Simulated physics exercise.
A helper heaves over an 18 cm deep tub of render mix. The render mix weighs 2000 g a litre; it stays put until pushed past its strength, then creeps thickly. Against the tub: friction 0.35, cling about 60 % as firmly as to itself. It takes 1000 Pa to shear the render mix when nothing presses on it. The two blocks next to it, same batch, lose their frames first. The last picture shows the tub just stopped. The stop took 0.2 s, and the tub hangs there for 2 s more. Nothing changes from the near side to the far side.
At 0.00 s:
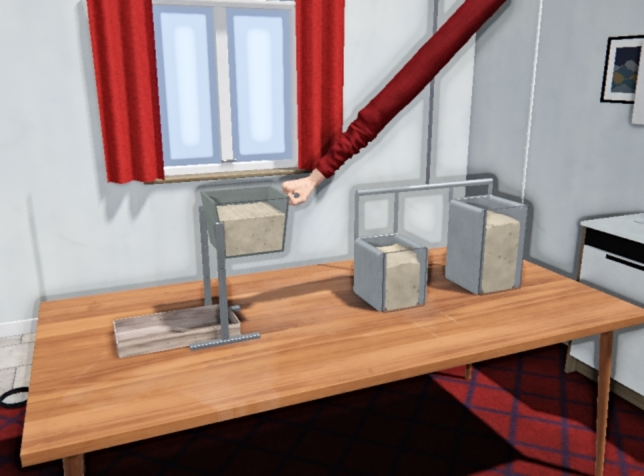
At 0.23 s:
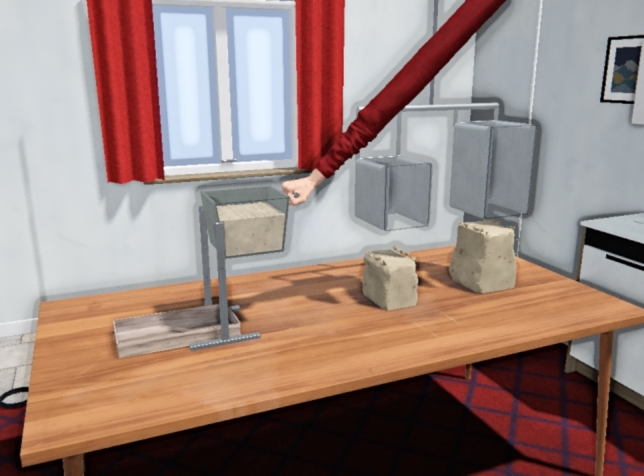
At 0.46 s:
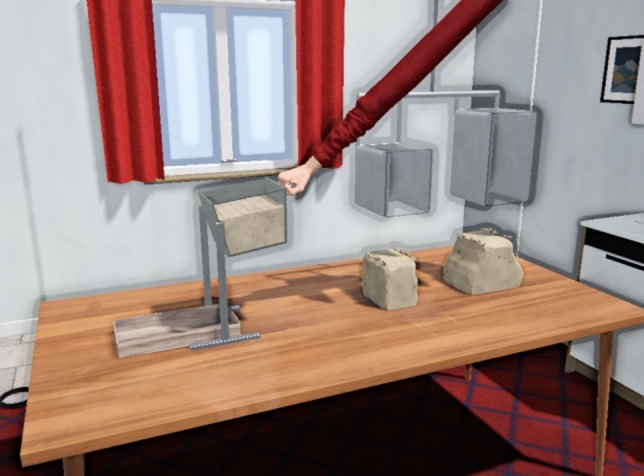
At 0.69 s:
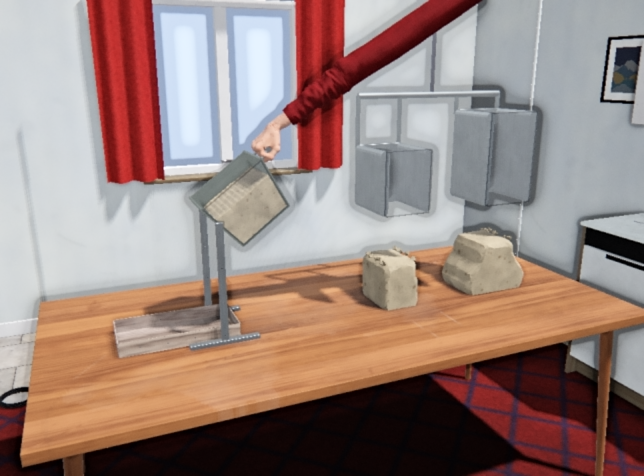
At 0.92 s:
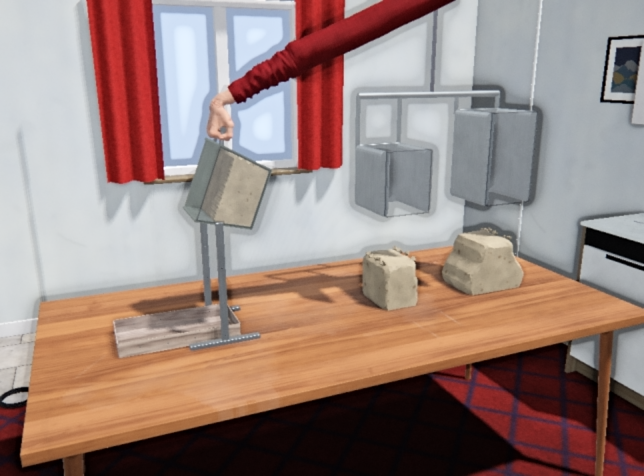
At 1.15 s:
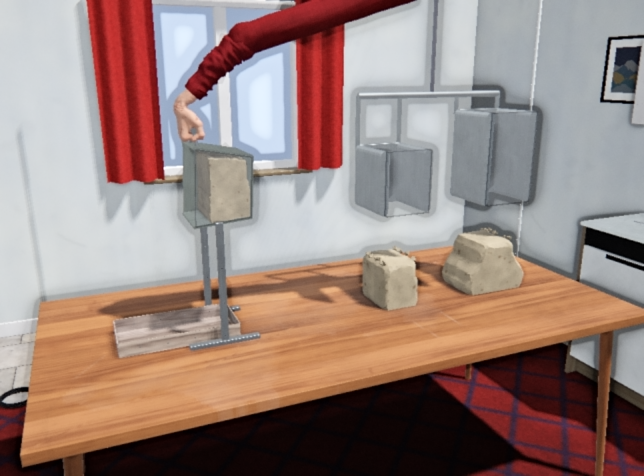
Two gray box-shaped molds lifted off the sandy blocks on a wooden table, and the taller block slumped, before a red-sleeved hand swung a clear tub of the mix up and leftward onto its side.
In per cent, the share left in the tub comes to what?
The share left in the tub is near 100 %.
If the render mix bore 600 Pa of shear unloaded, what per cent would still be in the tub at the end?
Then about 55 %.
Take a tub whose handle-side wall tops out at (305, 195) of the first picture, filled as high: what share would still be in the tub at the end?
Then about 40 %.
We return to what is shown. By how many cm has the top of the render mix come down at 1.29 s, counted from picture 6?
Some 2 cm.
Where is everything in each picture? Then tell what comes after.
The first picture shows handle-side rim at (287, 197), tilt 0 degrees; crest of the render mix at (235, 219); block heights 19 cm, 30 cm (left to right).
The second picture shows handle-side rim at (287, 197), tilt 0 degrees; crest of the render mix at (235, 219); block heights 19 cm, 26 cm (left to right).
The third picture shows handle-side rim at (284, 189), tilt 7 degrees; crest of the render mix at (281, 206); block heights 19 cm, 22 cm (left to right).
The fourth picture shows handle-side rim at (260, 160), tilt 37 degrees; crest of the render mix at (266, 177); block heights 19 cm, 22 cm (left to right).
The fifth picture shows handle-side rim at (219, 147), tilt 69 degrees; crest of the render mix at (235, 157); block heights 19 cm, 22 cm (left to right).
The sixth picture shows handle-side rim at (194, 150), tilt 87 degrees; crest of the render mix at (212, 158); block heights 19 cm, 22 cm (left to right).
After 1.29 s, the tub is at 87 degrees and holds 100 %.
After 1.46 s, the tub is at 87 degrees and holds 100 %.
After 1.63 s, the tub is at 87 degrees and holds 100 %.
After 1.80 s, the tub is at 87 degrees and holds 100 %.
After 3.15 s, the tub is at 87 degrees and holds 100 %.
